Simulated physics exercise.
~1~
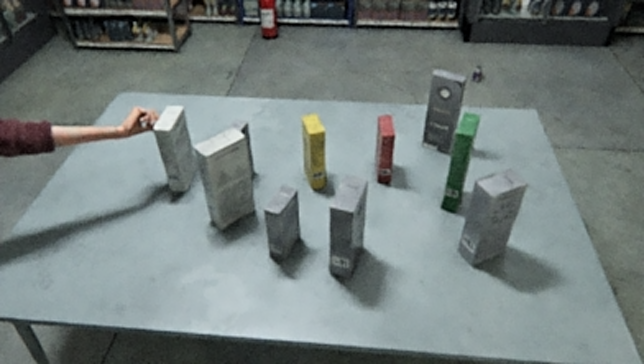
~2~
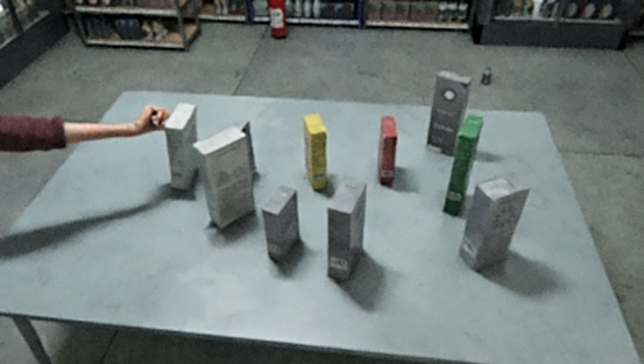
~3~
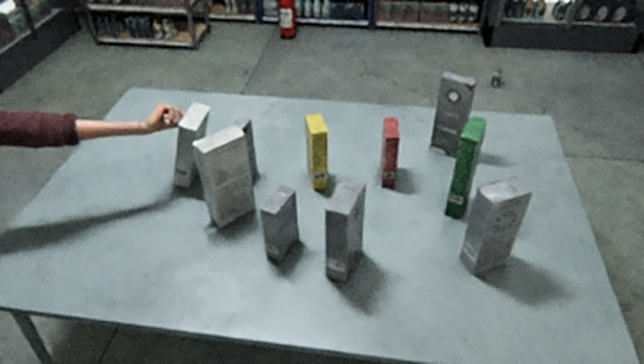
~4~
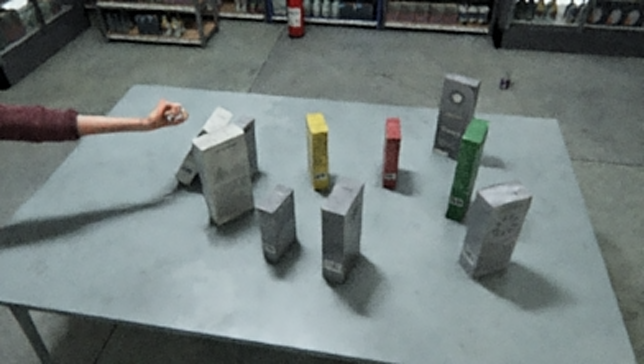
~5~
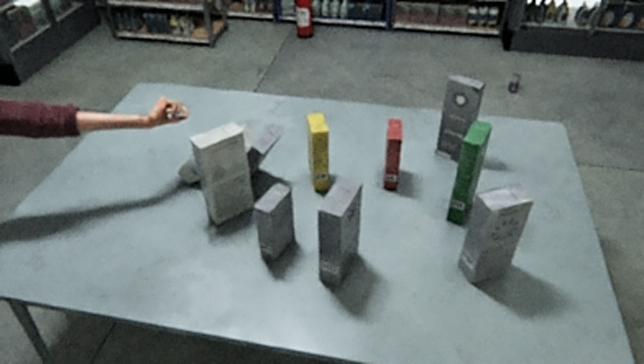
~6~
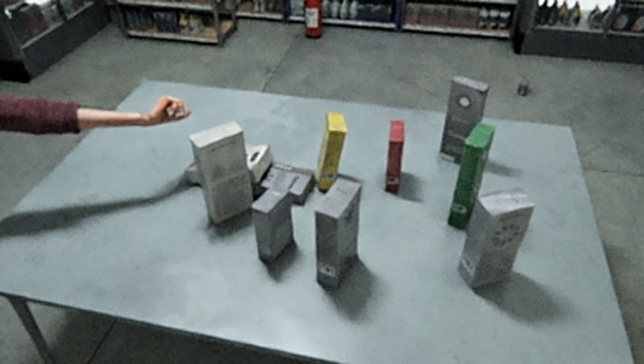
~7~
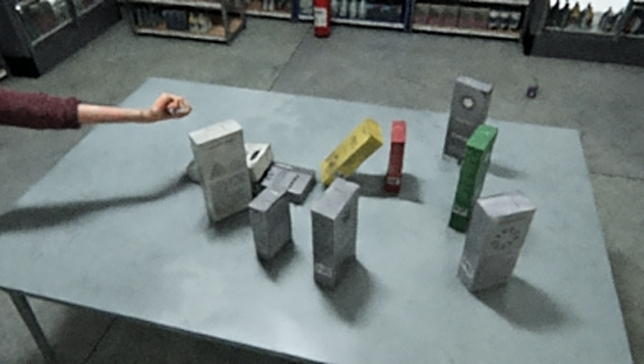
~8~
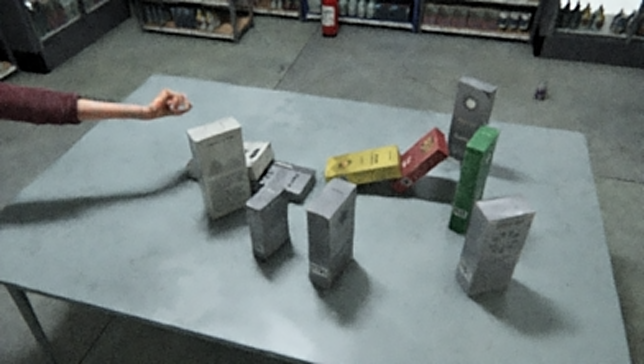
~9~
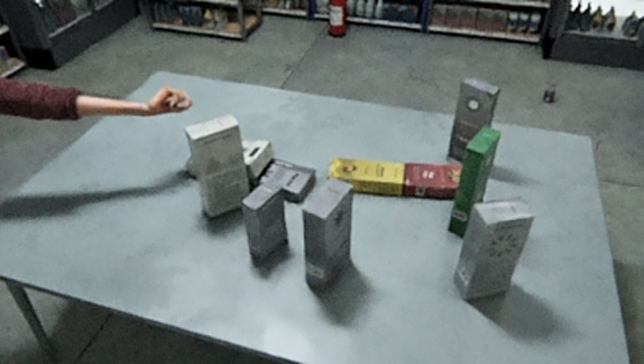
On a gray table in a shop-like room, a hand tipped a pale box to the right, knocking over a gray box, then the yellow one and finally the red one, which ended up lying flat while the green box and several others stayed standing.
